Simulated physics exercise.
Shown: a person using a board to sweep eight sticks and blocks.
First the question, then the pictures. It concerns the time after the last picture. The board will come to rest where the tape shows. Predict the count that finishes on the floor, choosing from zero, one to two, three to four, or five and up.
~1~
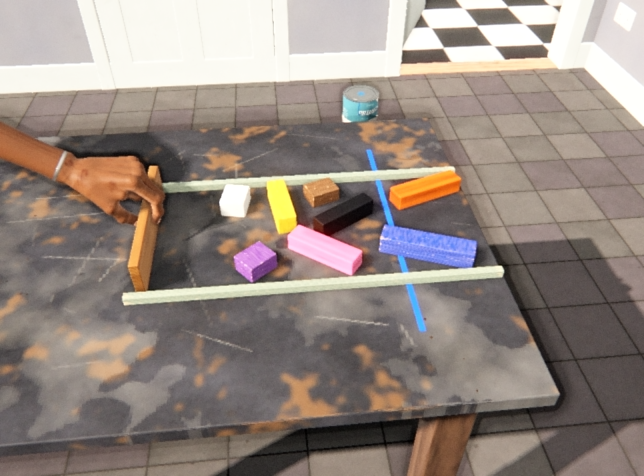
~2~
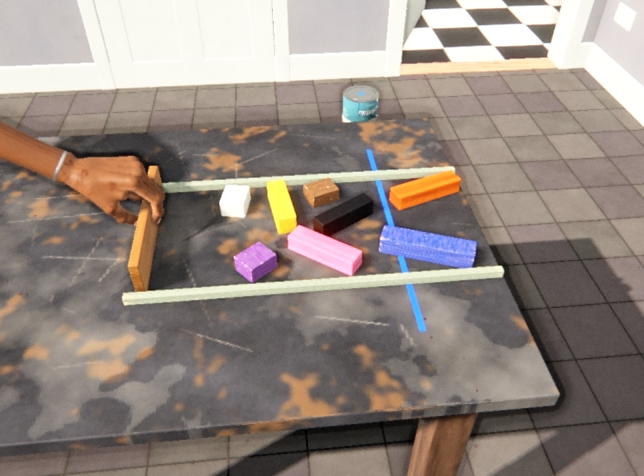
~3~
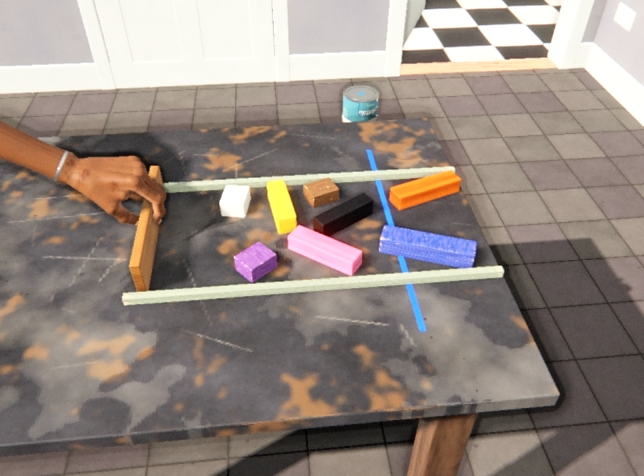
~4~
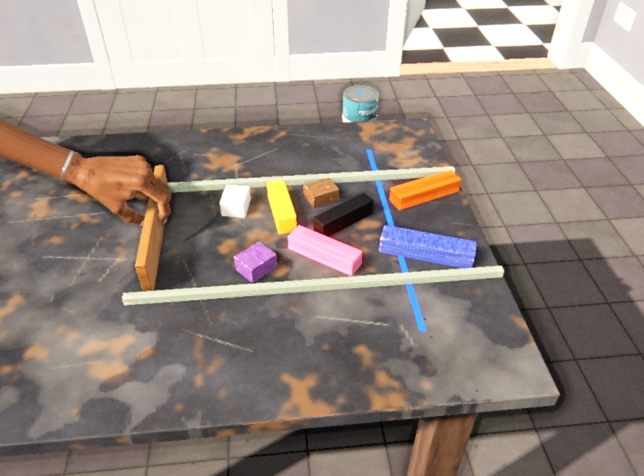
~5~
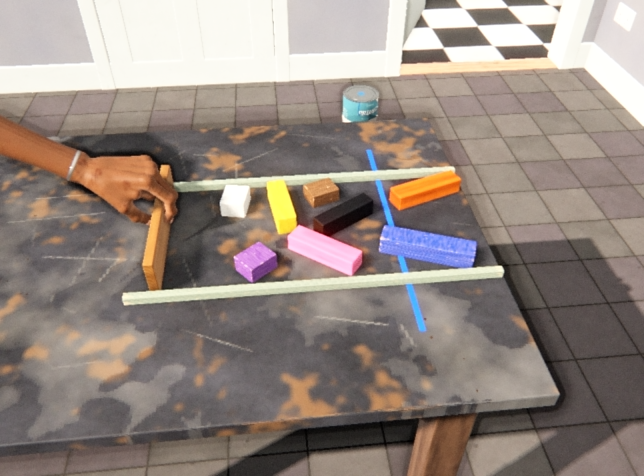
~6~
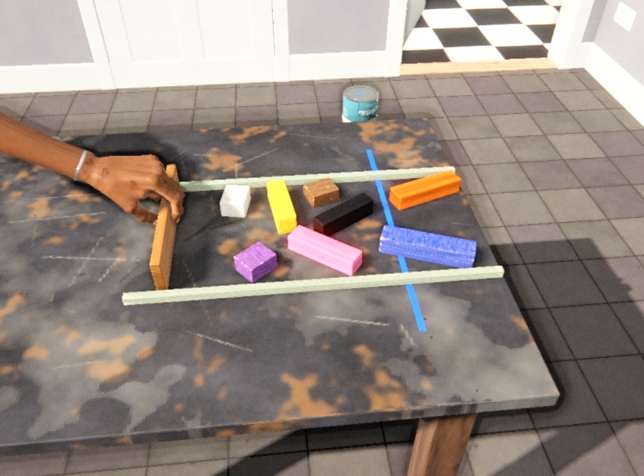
The count on the floor is one to two.
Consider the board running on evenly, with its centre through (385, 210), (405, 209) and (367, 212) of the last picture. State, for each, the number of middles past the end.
Respectively, 1, 2 and 0.
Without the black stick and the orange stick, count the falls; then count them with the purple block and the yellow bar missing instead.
Count: 0 (first case); 0 (second).
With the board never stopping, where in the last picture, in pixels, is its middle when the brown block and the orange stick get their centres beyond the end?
Roughly (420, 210); for the second one, roughly (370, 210).
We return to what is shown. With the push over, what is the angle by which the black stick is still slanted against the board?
It measures close to 50 degrees.
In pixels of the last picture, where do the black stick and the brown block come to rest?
Near (445, 213) and (439, 189).
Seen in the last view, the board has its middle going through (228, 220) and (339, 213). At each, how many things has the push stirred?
The first count is 1, and then it's 8.
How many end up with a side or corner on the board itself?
3 touch it.
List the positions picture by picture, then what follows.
Orange stick (425, 190); blue bar (427, 247); black stick (344, 215); board (148, 225); tape (391, 224), in the first frame.
Blue bar (427, 247); yellow bar (282, 206), in the second frame.
Black stick (344, 215); pink stick (325, 250), in the third frame.
Orange stick (425, 190); brown block (321, 192), in the fourth frame.
Blue bar (427, 247); white block (236, 201), in the fifth frame.
Orange stick (425, 190); blue bar (427, 247); black stick (344, 215); board (168, 224); tape (391, 224), in the sixth frame.
A little later, none off yet; orange stick at rest near (425, 190); blue bar at rest near (427, 247); black stick at rest near (344, 215).
When it is over, the number that fall off is one or two; down, orange stick.
